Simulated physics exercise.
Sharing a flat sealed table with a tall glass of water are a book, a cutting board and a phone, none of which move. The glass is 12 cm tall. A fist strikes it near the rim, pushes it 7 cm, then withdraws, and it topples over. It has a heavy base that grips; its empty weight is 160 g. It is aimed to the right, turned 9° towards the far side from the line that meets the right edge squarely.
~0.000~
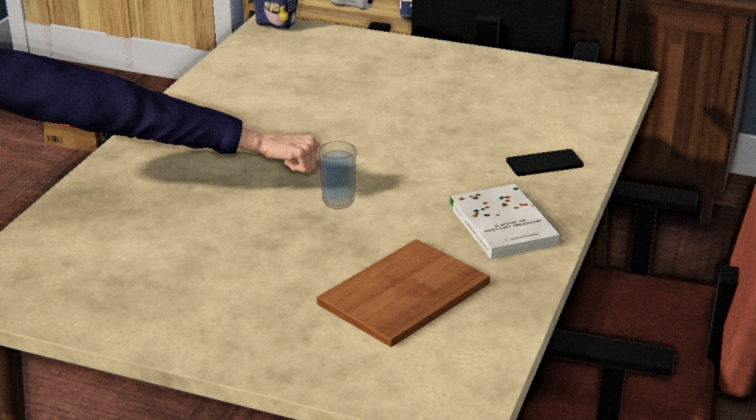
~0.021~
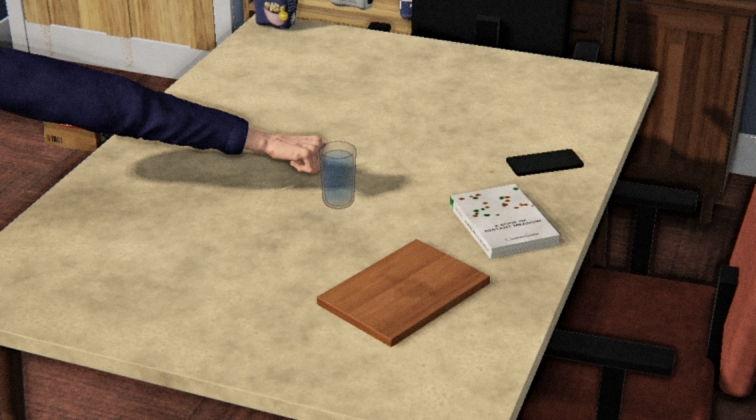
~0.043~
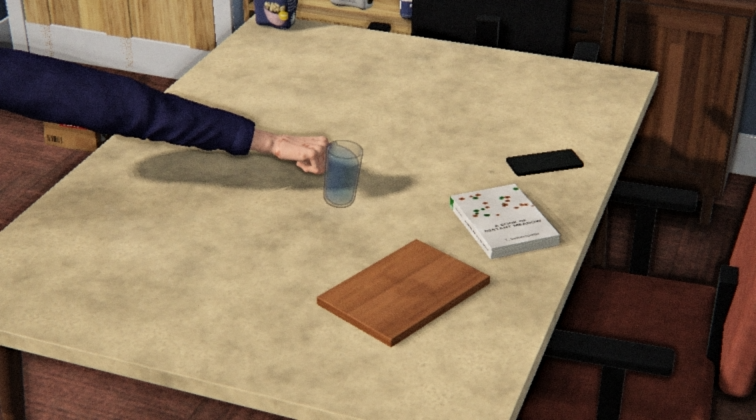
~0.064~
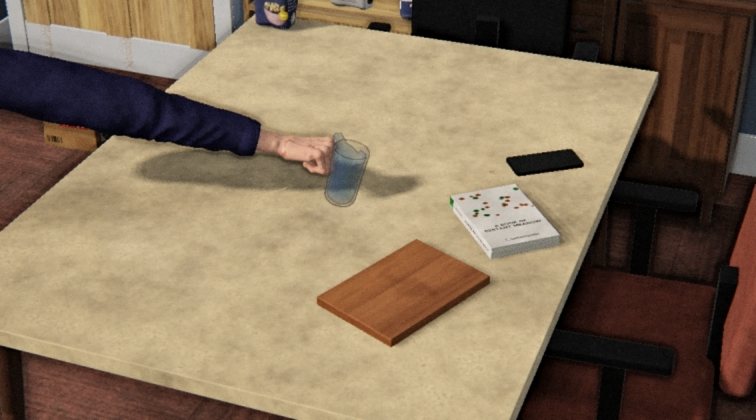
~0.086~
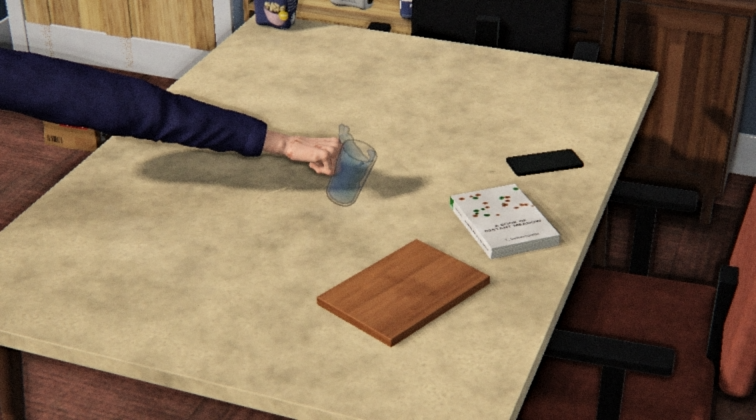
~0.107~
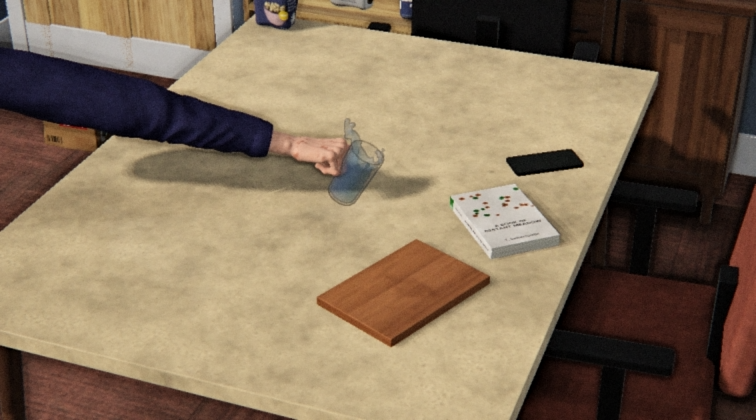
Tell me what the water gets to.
Going one by one: The book is wet afterwards, the cutting board is wet afterwards, the phone is wet afterwards.
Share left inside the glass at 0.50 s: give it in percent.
It works out to roughly 24 per cent.
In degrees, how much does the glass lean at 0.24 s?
It is at some 84°.
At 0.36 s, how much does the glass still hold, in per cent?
About 42 %.
By 0.24 s the tilt is 84° and 88 per cent is in the glass, 0 has run off the table; wet so far, nothing.
By 0.36 s the tilt is 88° and 43 per cent is in the glass, 0 has run off the table; wet so far, book.
By 0.50 s the tilt is 88° and 24 per cent is in the glass, 0 has run off the table; wet so far, book, cutting board.
By 0.74 s the tilt is 88° and 12 per cent is in the glass, 5 has run off the table; wet so far, book, cutting board, phone.
At rest 5 per cent is in the glass, 27 has run off the table; wet so far, book, cutting board, phone.
